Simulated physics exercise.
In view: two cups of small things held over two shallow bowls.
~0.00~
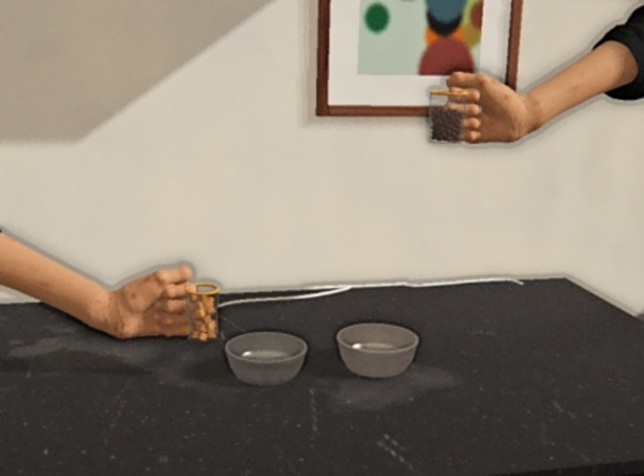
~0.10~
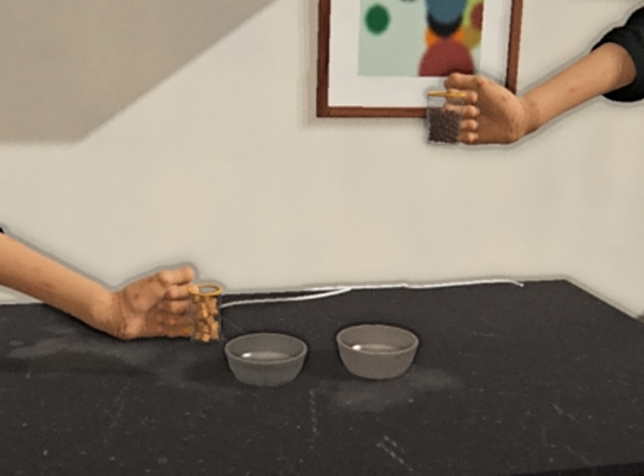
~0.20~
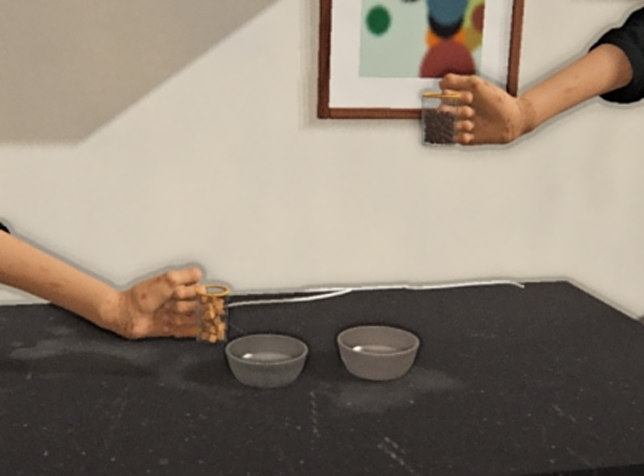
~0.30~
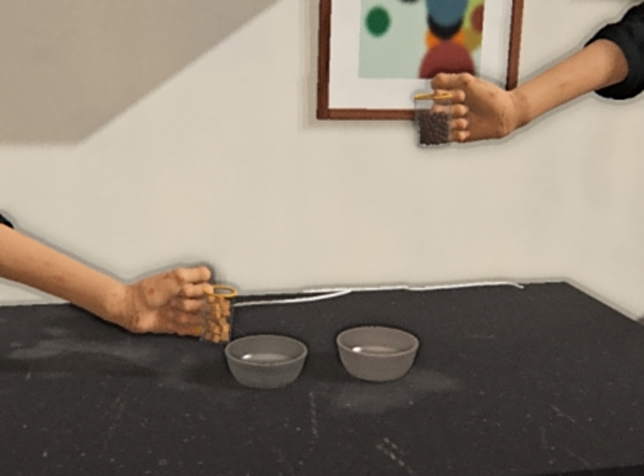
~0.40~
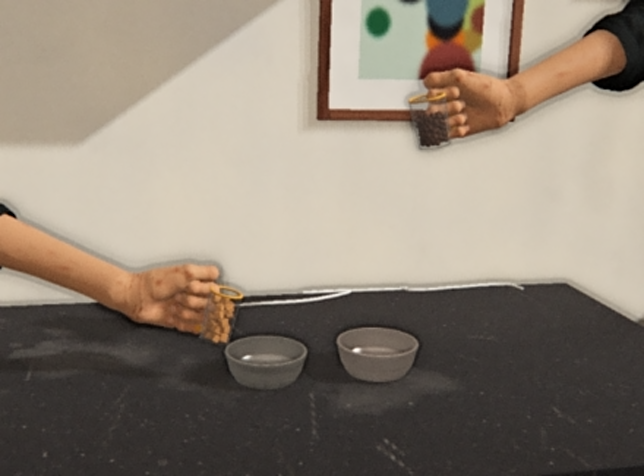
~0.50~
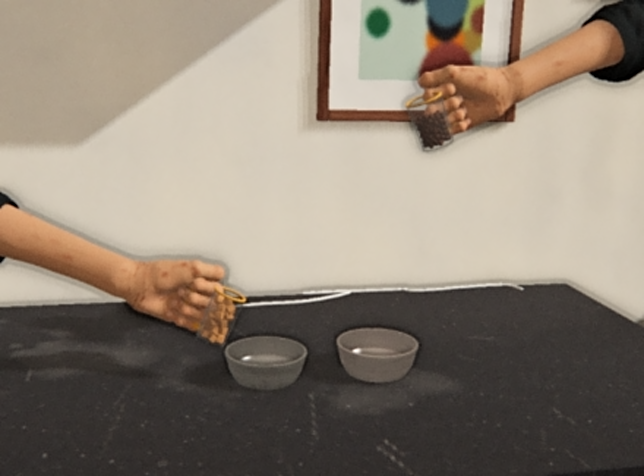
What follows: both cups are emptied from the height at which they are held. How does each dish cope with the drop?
The left dish keeps them all and the right dish loses some pieces.
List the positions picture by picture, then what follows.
In the first frame, left dish near (273, 364), empty; left cup near (202, 314), holding brown sugar cubes, just above its dish; right dish near (389, 355), empty; right cup near (447, 117), holding allspice berries, high above its dish.
In the second frame, left cup near (205, 315), upright; right cup near (444, 119), upright.
In the third frame, left cup near (212, 316), upright; right cup near (440, 120), upright.
In the fourth frame, left cup near (217, 316), tipped 6°; right cup near (433, 121), tipped 6°.
In the fifth frame, left cup near (220, 317), tipped 14°; right cup near (431, 122), tipped 14°.
In the sixth frame, left dish near (273, 369); left cup near (220, 317), tipped 23°; right dish near (389, 359); right cup near (431, 122), tipped 23°.
After 0.88 s, left, the whole lot still in the cup; right, the whole lot still in the cup.
After 1.28 s, left, all but a few still in the cup, a little in the dish; right, the whole lot still in the cup.
After 1.76 s, left, near half still in the cup, near half in the dish; right, only a few still in the cup, near a third in the dish, near two thirds in the air.
In the end (2.8 s), left, the whole lot in the dish, none at all outside the dish; right, the bulk in the dish, a little outside the dish.
